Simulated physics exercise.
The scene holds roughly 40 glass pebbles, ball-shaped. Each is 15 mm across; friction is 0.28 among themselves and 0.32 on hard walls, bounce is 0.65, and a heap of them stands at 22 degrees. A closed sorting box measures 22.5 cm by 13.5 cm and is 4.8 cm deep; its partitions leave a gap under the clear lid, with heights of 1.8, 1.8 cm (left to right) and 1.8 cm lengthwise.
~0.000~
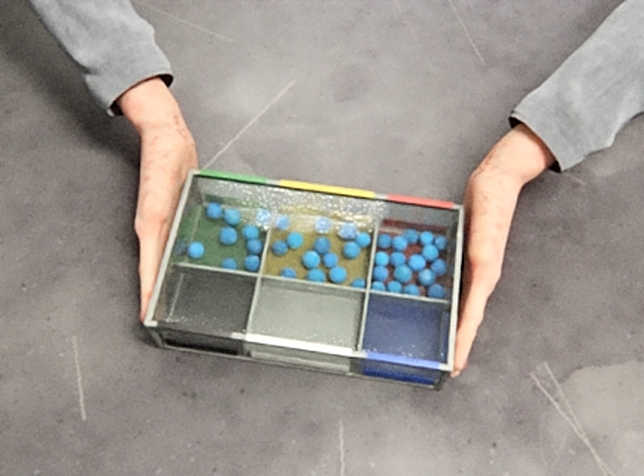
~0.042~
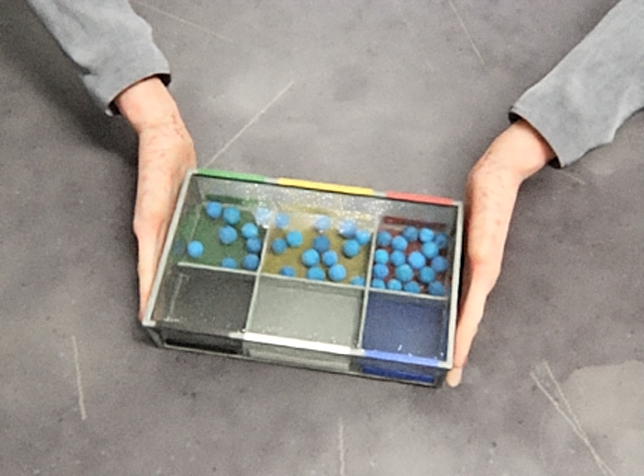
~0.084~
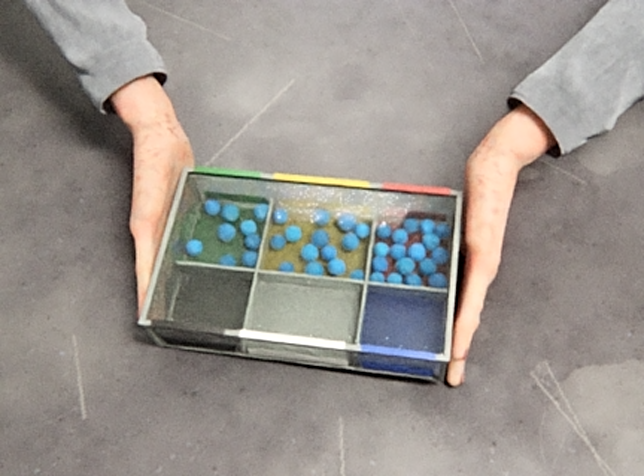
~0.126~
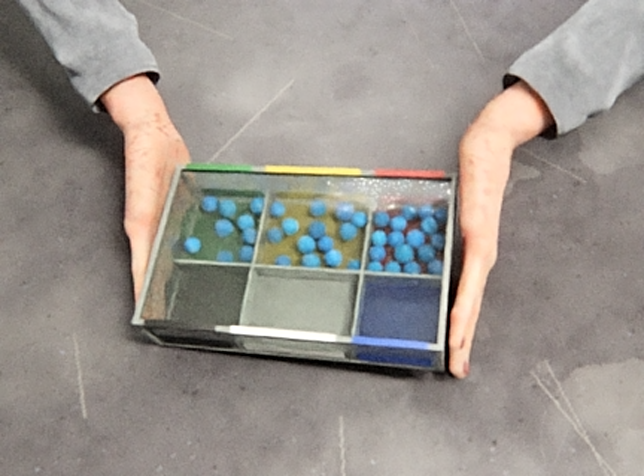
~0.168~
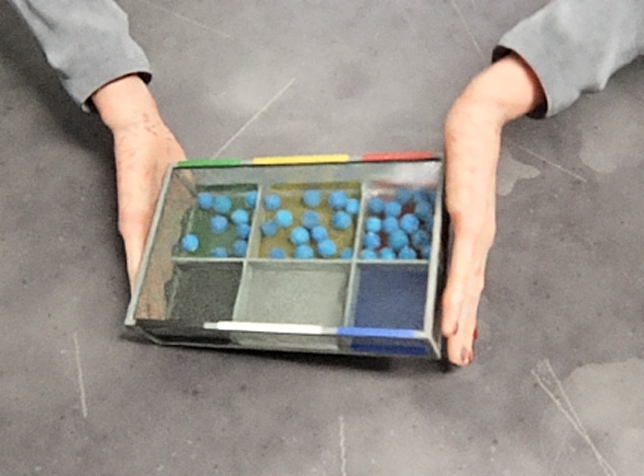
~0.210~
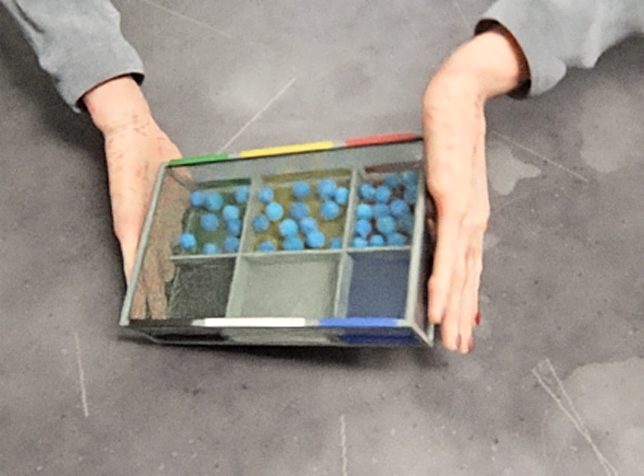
Two hands tilting a clear-lidded, six-compartment box of blue balls down to the left, the balls staying in the back compartments.
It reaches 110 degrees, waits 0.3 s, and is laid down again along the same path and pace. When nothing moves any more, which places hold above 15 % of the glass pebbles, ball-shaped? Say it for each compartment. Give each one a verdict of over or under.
My prediction: Red: Does not clear the bar; blue: Does not clear the bar; green: Clears the bar; yellow: Does not clear the bar; white: Does not clear the bar; black: Clears the bar.
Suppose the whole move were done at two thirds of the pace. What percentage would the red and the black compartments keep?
Then: Red 0, black 45.
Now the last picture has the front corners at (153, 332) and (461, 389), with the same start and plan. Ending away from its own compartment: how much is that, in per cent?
Then around 100 percent would end up out of place.
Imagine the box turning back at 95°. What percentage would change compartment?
Some 80 per cent.
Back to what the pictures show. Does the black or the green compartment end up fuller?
More settles in the black compartment.
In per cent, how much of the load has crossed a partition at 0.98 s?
At that moment it's some 80 per cent.
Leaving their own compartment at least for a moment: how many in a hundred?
I'd say near 90 percent of them.
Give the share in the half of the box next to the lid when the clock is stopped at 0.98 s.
Share: Approx. 70 %.
Then, at 0.98 s, tilt 110 degrees; green 50 %, yellow 5 %, black 40 %.
After 1.49 s, tilt 59 degrees; green 40 %, black 60 %.
After 2.07 s, tilt 0 degrees; green 45 %, black 55 %.
By 3.0 s all is still; red 0 %, blue 0 %, green 45 %, yellow 0 %, white 0 %, black 55 %.
